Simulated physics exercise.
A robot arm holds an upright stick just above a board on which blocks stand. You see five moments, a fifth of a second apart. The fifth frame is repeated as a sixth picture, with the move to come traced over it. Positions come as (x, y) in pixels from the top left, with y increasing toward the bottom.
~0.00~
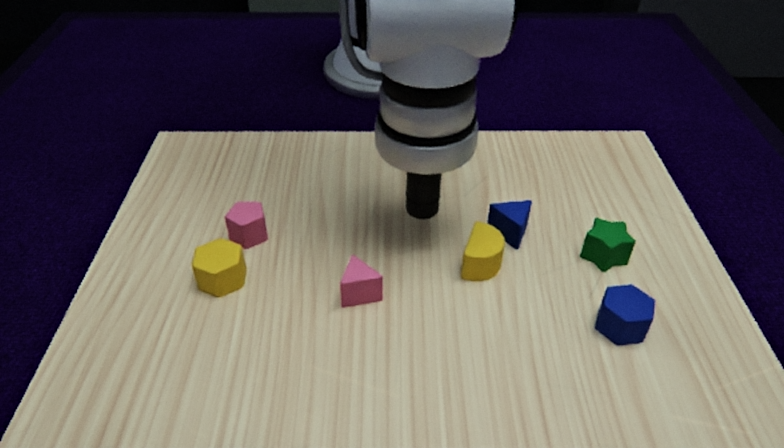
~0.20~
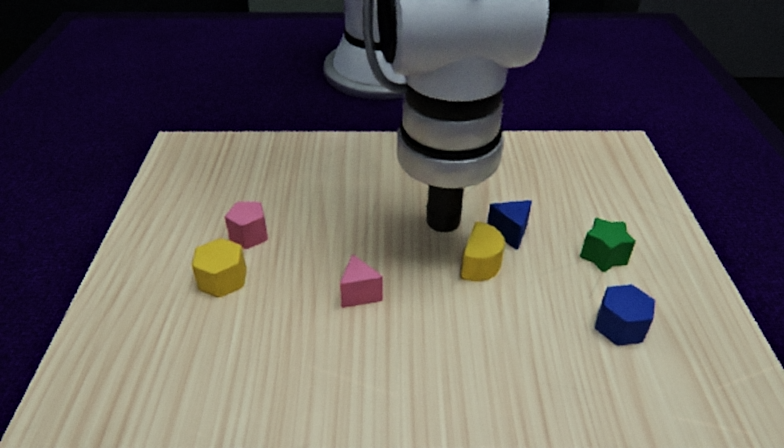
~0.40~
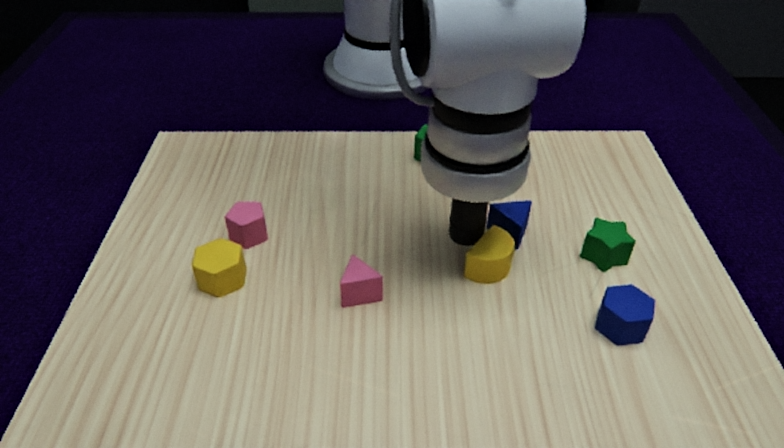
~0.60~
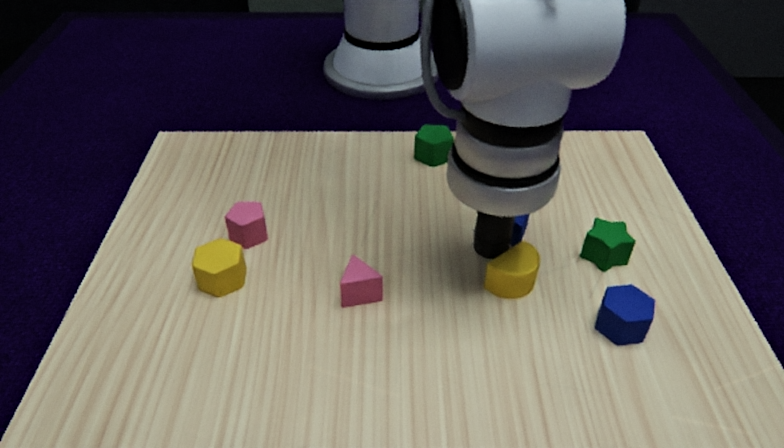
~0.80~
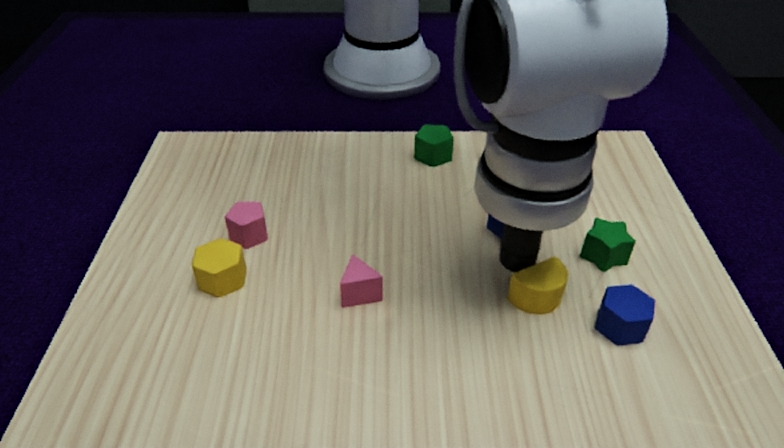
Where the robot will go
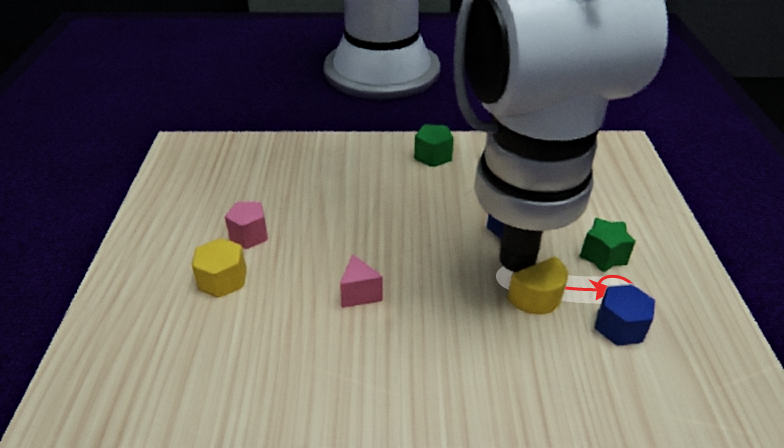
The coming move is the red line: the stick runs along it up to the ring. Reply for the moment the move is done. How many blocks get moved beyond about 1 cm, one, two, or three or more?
Total moved: One.
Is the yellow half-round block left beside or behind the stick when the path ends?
Yes
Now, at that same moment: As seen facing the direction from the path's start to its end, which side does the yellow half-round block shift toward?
Slides right.
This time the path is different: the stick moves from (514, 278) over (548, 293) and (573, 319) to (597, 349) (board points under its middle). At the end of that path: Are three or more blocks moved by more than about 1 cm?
No, that is not how it ends up.
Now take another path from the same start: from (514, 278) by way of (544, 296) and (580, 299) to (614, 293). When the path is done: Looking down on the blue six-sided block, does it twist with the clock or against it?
From above, the blue six-sided block will be seen to turn anti-clockwise.
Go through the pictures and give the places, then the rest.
The first picture shows tip of the stick at (422, 210), middles of tops, yellow half-round block at (485, 240), blue six-sided block at (630, 302).
The second picture shows stick at (443, 222), nothing pushed.
The third picture shows stick at (466, 235), yellow half-round block at (494, 244).
The fourth picture shows stick at (491, 248), yellow half-round block at (518, 259).
The fifth picture shows stick at (517, 261), yellow half-round block at (544, 274), blue six-sided block at (630, 302).
The line goes from (514, 278) through (566, 288) to (617, 289).
On the path given first. Halfway along, stick at (571, 271); yellow half-round block at (572, 289), turned 35° clockwise.
At the end, stick at (623, 273); yellow half-round block at (572, 289), turned 35° clockwise; blue six-sided block unmoved.
